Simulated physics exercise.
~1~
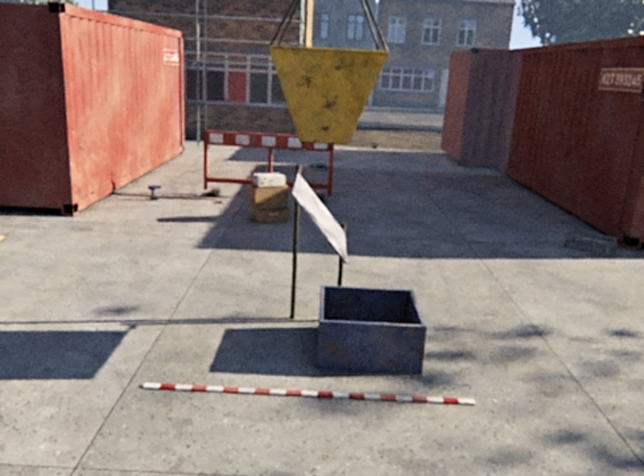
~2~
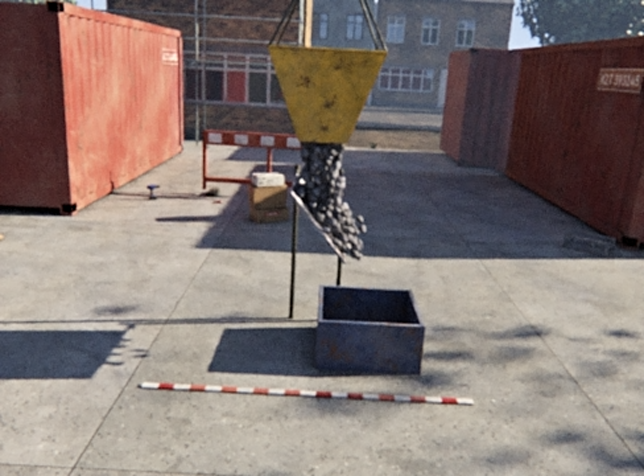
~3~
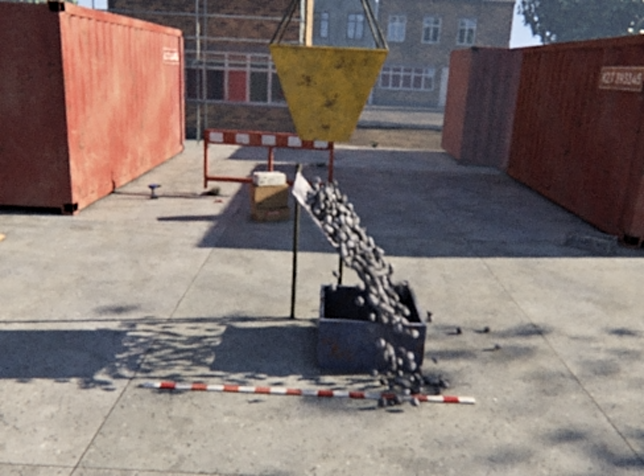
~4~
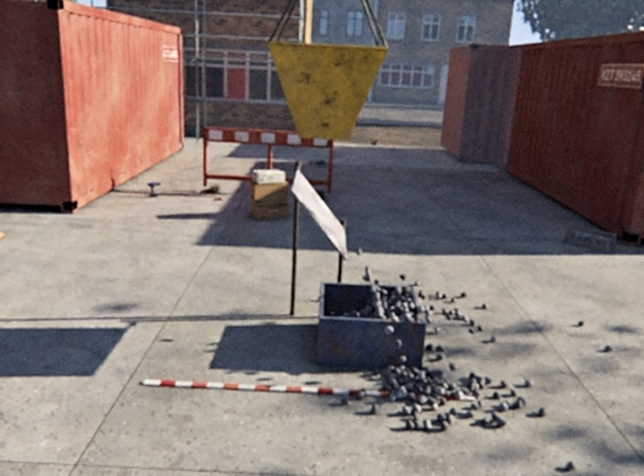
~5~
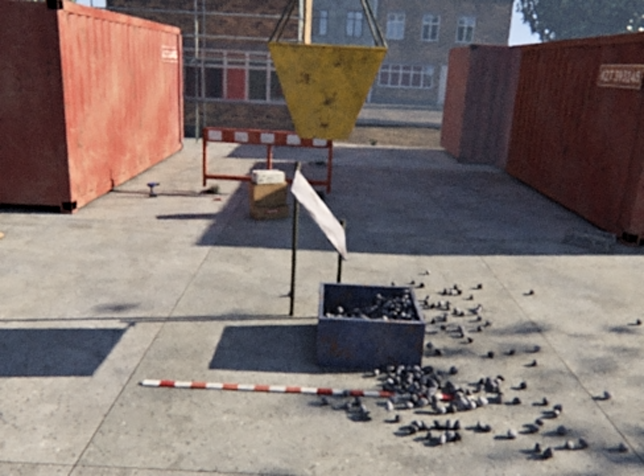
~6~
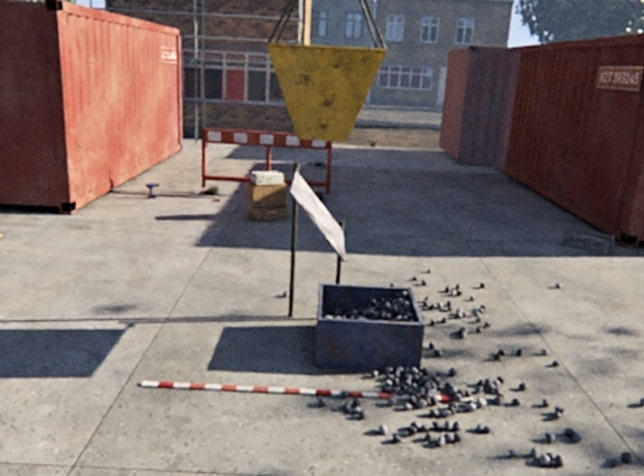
In a concrete yard between red shipping containers, a yellow skip hangs still above a tilted steel plate and an open dark bin, with a red and white banded pole lying in front. Grey stones pour from the bottom of the skip onto the plate. They slide down it to the right in a thick stream, dropping into the bin and spilling past it. The skip and plate empty, and loose stones scatter over the concrete. At the end most lie in the bin, while the rest rest in front and to its right.
